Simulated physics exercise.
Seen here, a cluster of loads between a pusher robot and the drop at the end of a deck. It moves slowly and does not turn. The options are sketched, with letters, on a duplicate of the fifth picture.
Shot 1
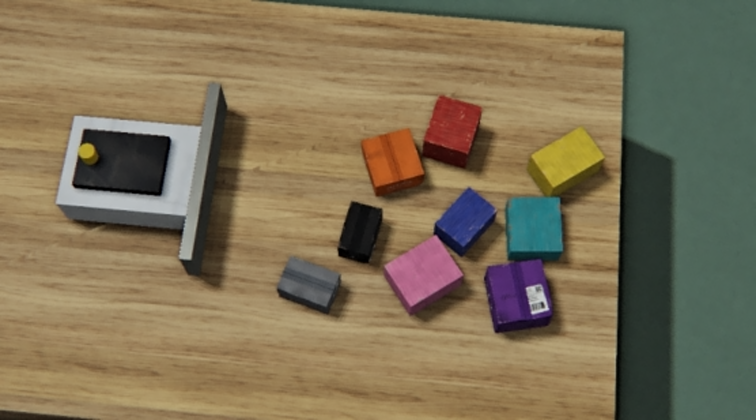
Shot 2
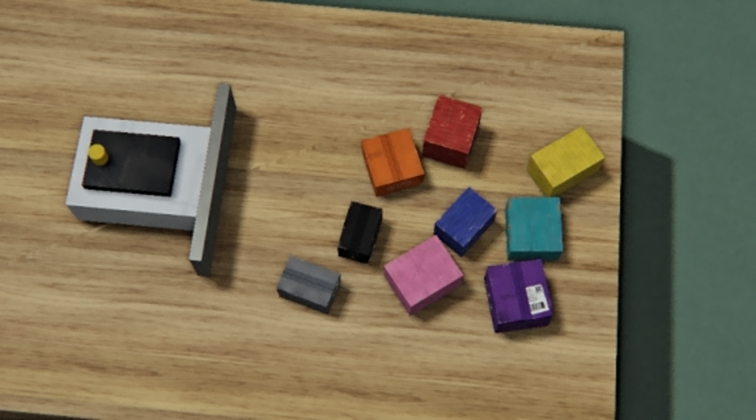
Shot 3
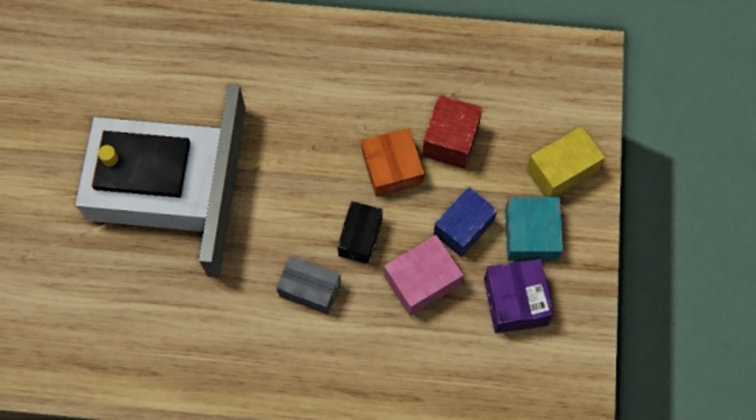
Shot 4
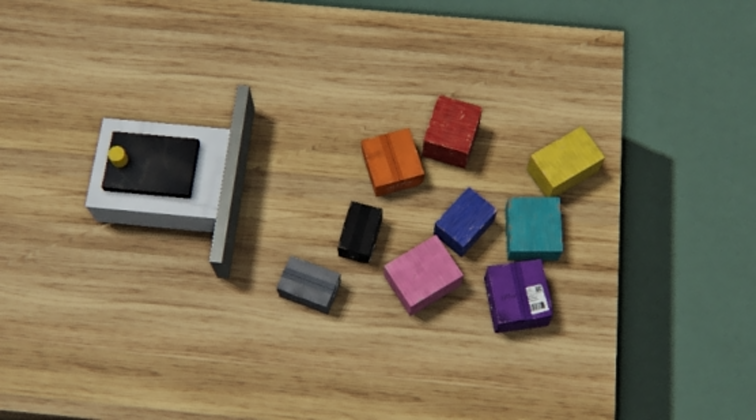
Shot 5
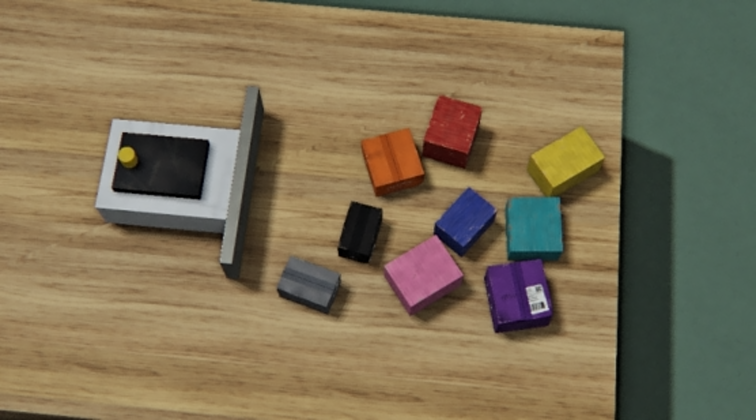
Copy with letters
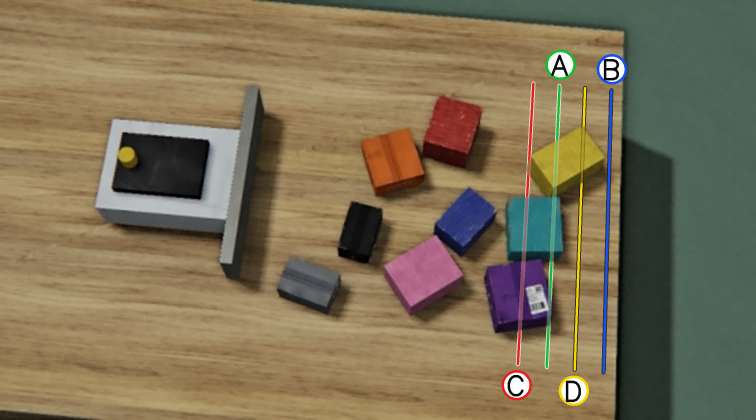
A pusher robot with a wide grey blade begins at the left of a wooden deck and creeps slowly right without turning. It closes part of the gap to a cluster of coloured boxes, its blade nearing the grey one, while all the boxes stay still and untouched.
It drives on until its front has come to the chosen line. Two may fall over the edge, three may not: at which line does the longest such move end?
Up to line C.
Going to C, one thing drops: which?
It is the turquoise crate.
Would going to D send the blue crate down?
Yes.
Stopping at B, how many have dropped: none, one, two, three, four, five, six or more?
By then, six or more.
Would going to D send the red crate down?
No.
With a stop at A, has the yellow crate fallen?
Yes.
On the marked copy, A at (553, 220); B at (608, 225); C at (526, 217); D at (580, 222).
With C. Early on, robot (271, 175); grey box (365, 296); yellow crate (565, 164).
Further on, robot (374, 184); turquoise crate (556, 237); purple box (534, 300).
At the end, robot (453, 191); turquoise crate over the edge; yellow crate (619, 166); one fallen.
As for the rest, A drops three; B drops seven; D drops four.
